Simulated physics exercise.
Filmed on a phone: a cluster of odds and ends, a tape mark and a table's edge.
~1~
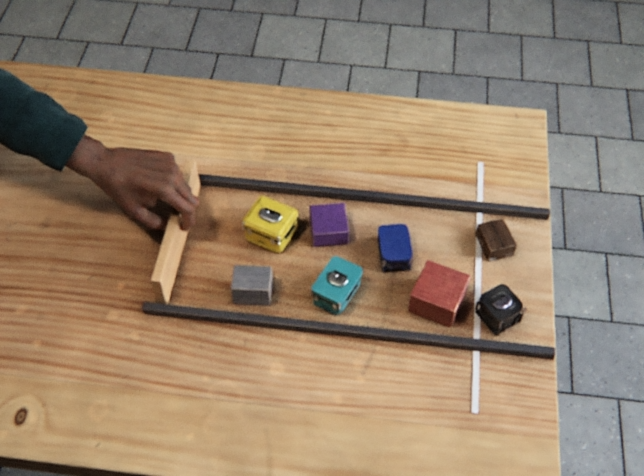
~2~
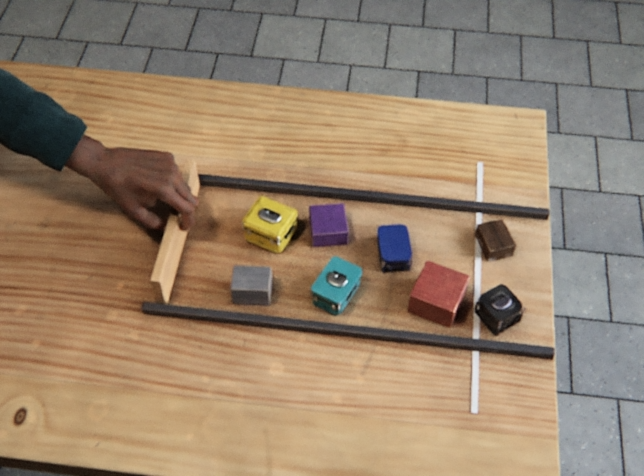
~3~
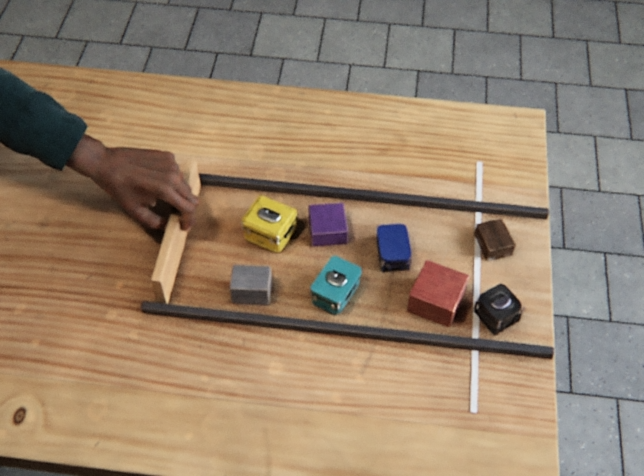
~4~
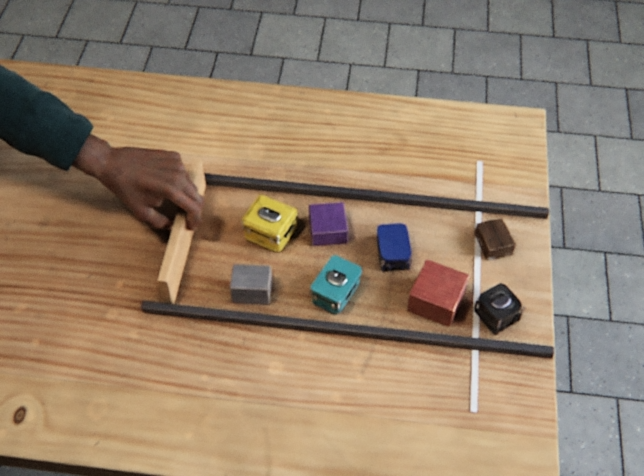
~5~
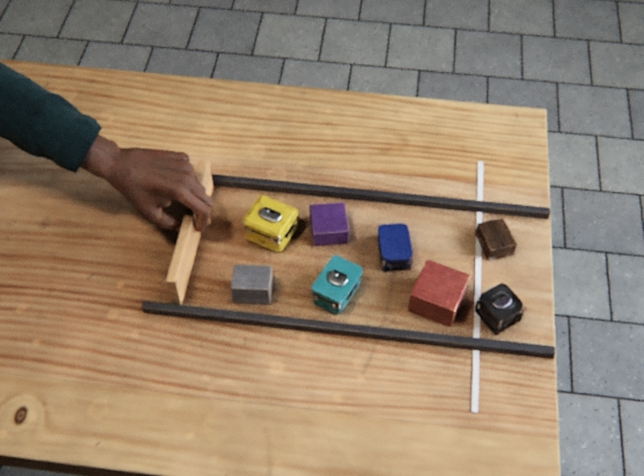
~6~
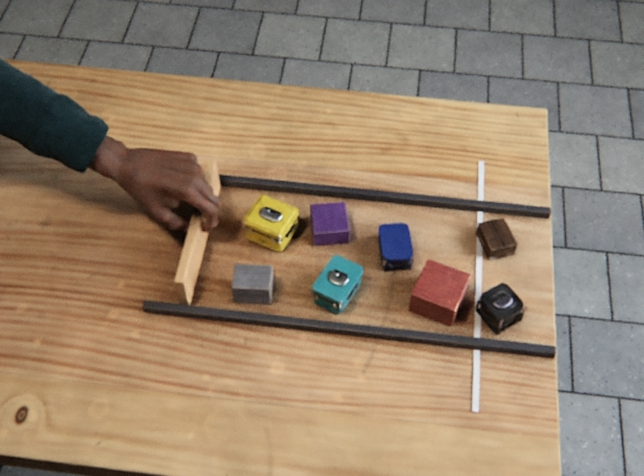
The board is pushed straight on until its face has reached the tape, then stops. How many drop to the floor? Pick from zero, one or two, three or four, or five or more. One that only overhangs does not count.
Here the number that fall off is three or four.
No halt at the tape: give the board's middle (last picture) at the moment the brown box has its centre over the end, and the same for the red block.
At (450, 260) for the brown box; at (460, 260) for the red block.
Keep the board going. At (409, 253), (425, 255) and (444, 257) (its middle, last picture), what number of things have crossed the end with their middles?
It would be 0, 1 and 1.
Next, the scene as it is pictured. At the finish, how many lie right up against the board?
In contact: 2.
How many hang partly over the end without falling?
It comes to 2.
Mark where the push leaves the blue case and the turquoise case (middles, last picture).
Near (547, 271) and (535, 302).
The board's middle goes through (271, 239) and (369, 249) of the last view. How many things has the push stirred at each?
By then 3, and 7.
Soon after, none off yet; black case at rest near (500, 308); brown box at rest near (496, 239); red block at rest near (440, 292).
After that, none off yet; black case moving near (505, 309); brown box at rest near (496, 239); red block displaced a little near (458, 295).
And then, none off yet; black case tilting well over near (578, 326); brown box displaced about its own width near (537, 244); red block displaced well along near (532, 299).
In the end, the number that fall off is three or four; gone, red block, brown box and black case.
